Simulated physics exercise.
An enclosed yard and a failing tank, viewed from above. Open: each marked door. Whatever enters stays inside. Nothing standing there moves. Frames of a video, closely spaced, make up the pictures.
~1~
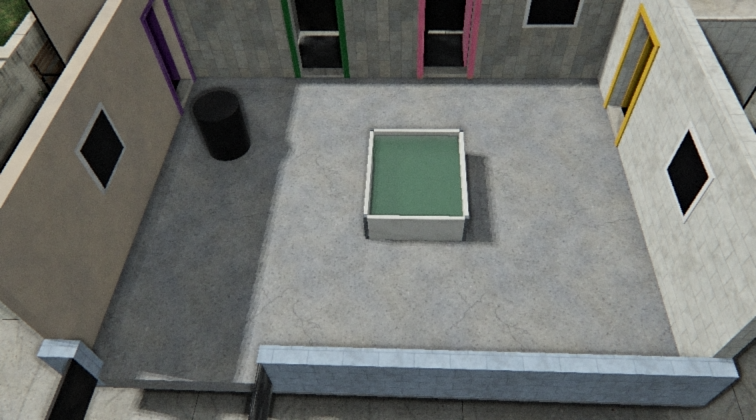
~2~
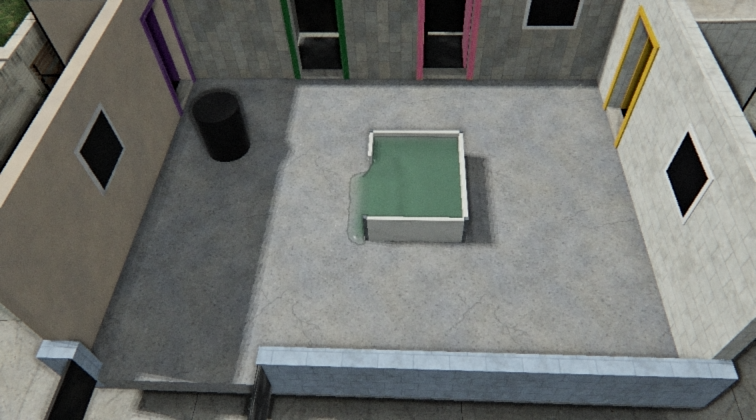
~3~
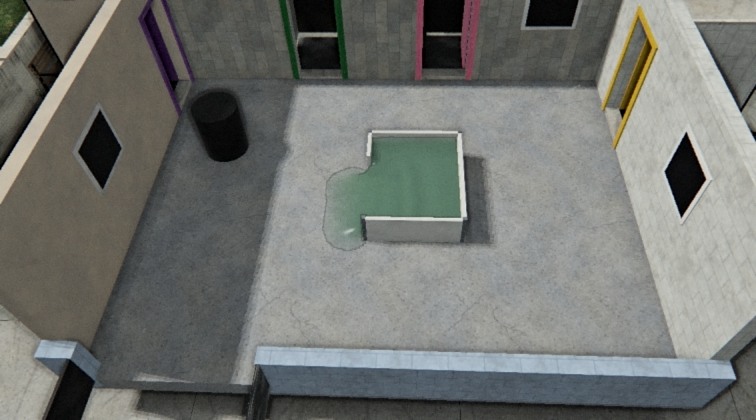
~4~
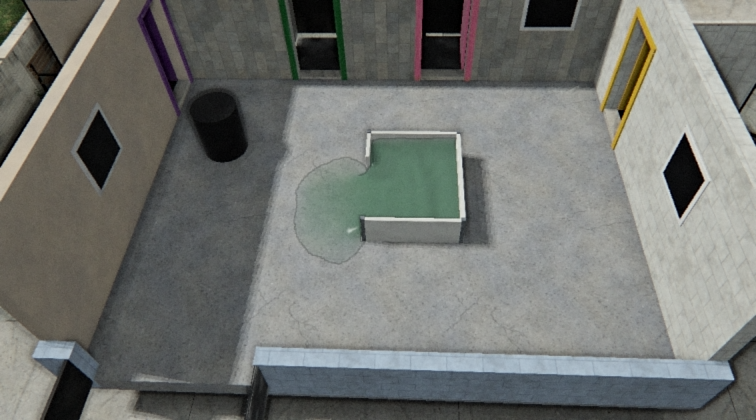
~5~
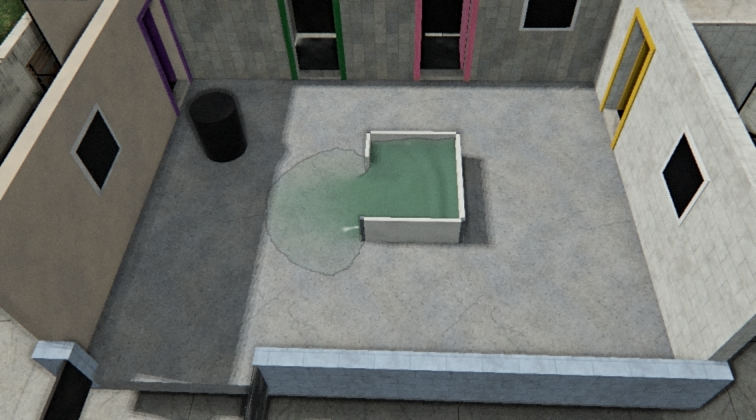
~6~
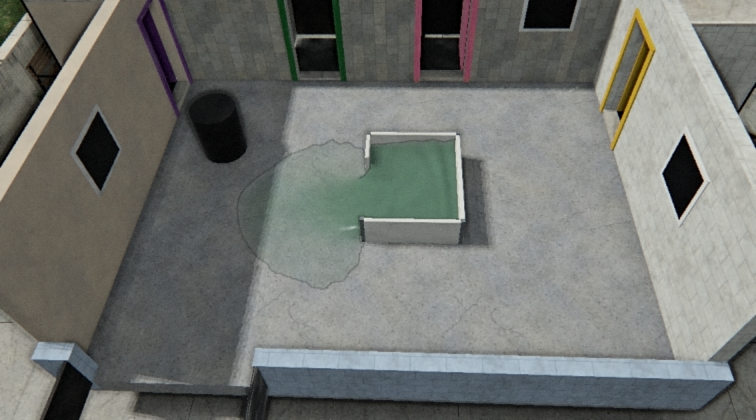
We see a walled yard from above with a white-rimmed tank of green liquid, still at first; then its left side opens and the liquid pours out, spreading leftward across the grey floor in a widening, rounded pool.
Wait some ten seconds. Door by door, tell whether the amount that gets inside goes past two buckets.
Result: The green door holds up fine I think; the pink door holds up fine I think; the purple door holds up fine I think; the yellow door holds up fine I think.
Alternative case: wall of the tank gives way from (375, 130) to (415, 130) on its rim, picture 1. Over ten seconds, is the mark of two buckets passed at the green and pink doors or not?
Green exceeds the limit, pink exceeds the limit.
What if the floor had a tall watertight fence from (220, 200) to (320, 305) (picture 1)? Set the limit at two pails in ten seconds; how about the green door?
Looking at it, the green one reaches beyond it.
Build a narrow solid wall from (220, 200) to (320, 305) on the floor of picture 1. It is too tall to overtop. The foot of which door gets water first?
The purple door is first.
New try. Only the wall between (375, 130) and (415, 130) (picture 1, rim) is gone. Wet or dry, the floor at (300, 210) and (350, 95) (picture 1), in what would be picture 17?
Going through them in order, the first ends up left dry and the second waterlogged.
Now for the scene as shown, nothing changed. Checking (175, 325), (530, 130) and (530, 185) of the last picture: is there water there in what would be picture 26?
In that order: Flooded, free of water, clear.
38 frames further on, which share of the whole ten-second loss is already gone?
Estimated share: Close to 60 %.
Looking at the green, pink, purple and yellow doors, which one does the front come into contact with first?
The door marked purple is the one.
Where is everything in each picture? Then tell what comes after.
The tank at (416, 174) is whole and still, in the first frame.
The front is at (361, 176), out from the gap at (371, 200), in the second frame.
The front is at (335, 242), out from the gap at (369, 201), in the third frame.
Water pours out at (368, 202) and has run to (307, 181), in the fourth frame.
Water pours out at (368, 203) and has run to (274, 190), in the fifth frame.
Water pours out at (367, 203) and has run to (247, 194), in the sixth frame.
A moment on, water covers 20 % of the floor; the green door not reached, the pink door not reached, the purple door not reached, the yellow door not reached.
Next, water covers 30 % of the floor; the green door not reached, the pink door not reached, the purple door not reached, the yellow door not reached.
Then, water covers 40 % of the floor; the green door not reached, the pink door not reached, the purple door wet at the sill, nothing in, the yellow door not reached.
Later, water covers 40 % of the floor; the green door wet at the sill, nothing in, the pink door not reached, the purple door wet at the sill, nothing in, the yellow door not reached.
In the end, water covers 60 % of the floor; the green door wet at the sill, nothing in, the pink door wet at the sill, nothing in, the purple door wet at the sill, nothing in, the yellow door not reached.
